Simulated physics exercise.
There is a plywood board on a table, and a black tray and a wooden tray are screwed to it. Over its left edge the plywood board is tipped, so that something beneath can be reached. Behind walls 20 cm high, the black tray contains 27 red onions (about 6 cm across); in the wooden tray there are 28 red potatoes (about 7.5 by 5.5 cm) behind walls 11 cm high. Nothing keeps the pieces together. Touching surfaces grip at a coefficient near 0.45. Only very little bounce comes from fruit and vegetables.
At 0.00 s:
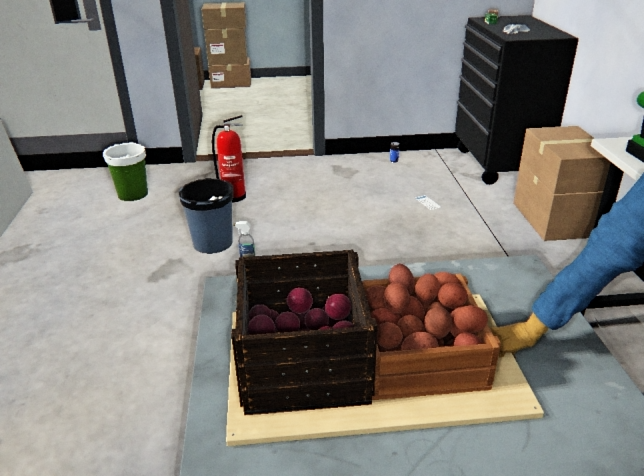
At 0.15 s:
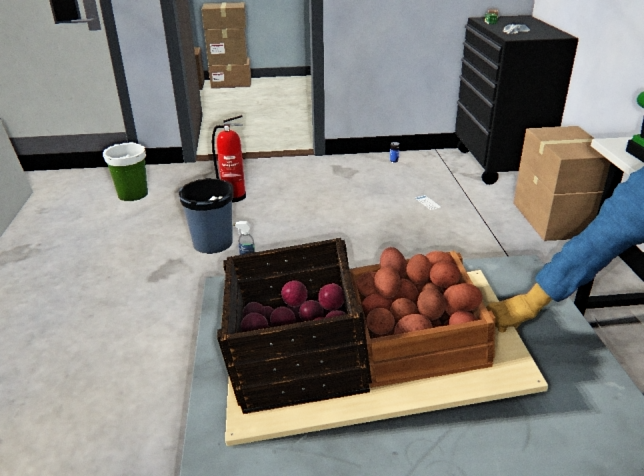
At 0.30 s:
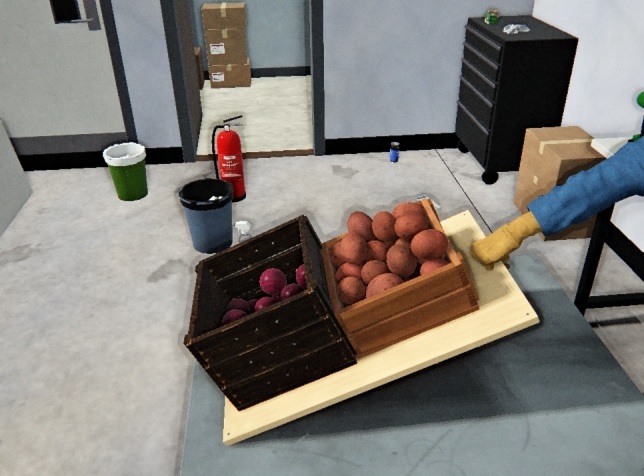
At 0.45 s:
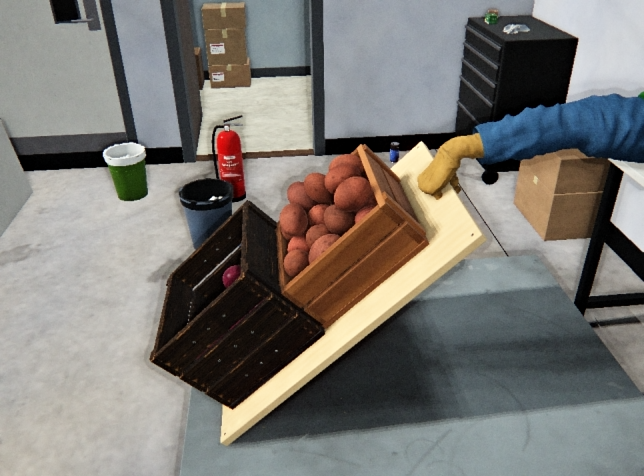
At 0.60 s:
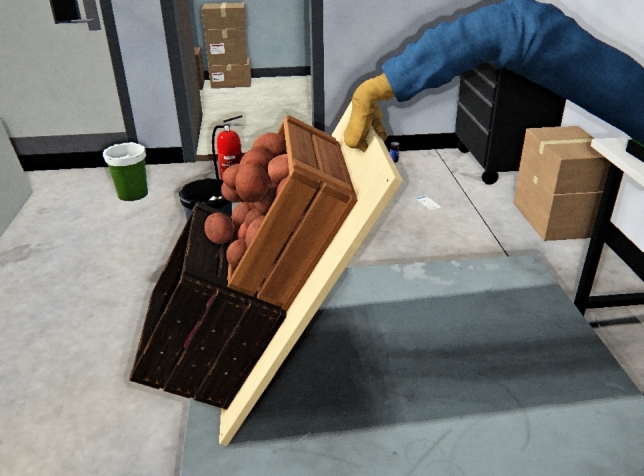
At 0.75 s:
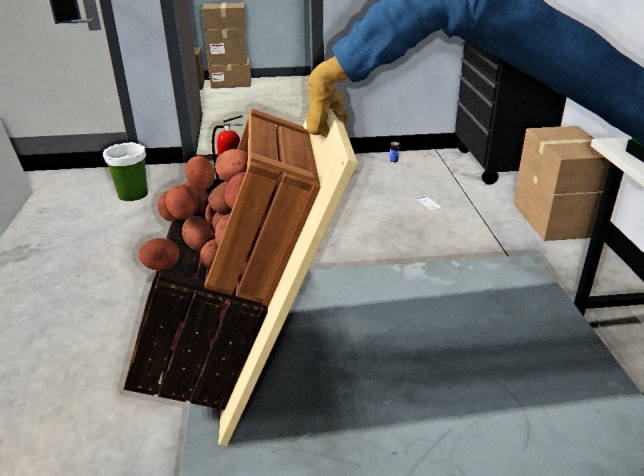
A gloved hand lifted the right end of a wooden board higher and higher, tilting two attached crates steeply leftward, and reddish-brown potatoes tumbled out of the lighter crate over the dark one.
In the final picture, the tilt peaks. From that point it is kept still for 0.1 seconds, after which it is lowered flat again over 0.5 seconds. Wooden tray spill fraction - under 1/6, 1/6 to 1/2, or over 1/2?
I would predict the loss comes to one-in-six to half.
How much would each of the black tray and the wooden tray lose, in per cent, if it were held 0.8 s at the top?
That would cost black tray 0 per cent of its load and wooden tray 40 per cent.
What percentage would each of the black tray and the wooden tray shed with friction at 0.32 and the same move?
Then the black tray sheds 0 per cent, while the wooden tray sheds 40 per cent.
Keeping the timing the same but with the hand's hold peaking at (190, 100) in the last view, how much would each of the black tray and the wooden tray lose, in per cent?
In that case black tray sheds 40 percent of its load and wooden tray sheds 100 percent.
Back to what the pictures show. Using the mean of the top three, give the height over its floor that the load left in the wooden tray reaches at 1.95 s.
Around 12 centimetres.
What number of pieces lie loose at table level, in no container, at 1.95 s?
Roughly 1.
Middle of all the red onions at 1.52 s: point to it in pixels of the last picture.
I'd put the middle close to (291, 346).
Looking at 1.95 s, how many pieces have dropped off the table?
Estimate - about 8 in total.
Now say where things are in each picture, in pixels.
In the first frame (each is followed by its nearest rim corner in this view), wooden tray, (380, 354); black tray, (242, 338); 0° from level; none out.
The second frame shows wooden tray, (371, 341); black tray, (227, 337); 7° from level.
The third frame shows wooden tray, (339, 312); black tray, (192, 341); 24° from level.
The fourth frame shows wooden tray, (285, 289); black tray, (155, 355); 43° from level.
The fifth frame shows wooden tray, (230, 281); black tray, (132, 374); 60° from level.
The sixth frame shows wooden tray, (206, 282); black tray, (125, 383); 67° from level; 5 out, the lowest potato at (194, 199).
After 0.94 s, tilt 61°; black tray 27 in, 0 out and wooden tray 23 in, 5 out.
After 1.18 s, tilt 18°; black tray 26 in, 1 out and wooden tray 19 in, 9 out.
After 1.52 s, tilt 0°; black tray 26 in, 1 out and wooden tray 19 in, 9 out.
Outcome (at 1.95 s), black tray 26 in, 1 out and wooden tray 19 in, 9 out. Asked share, 9 of 28, 32 per cent.
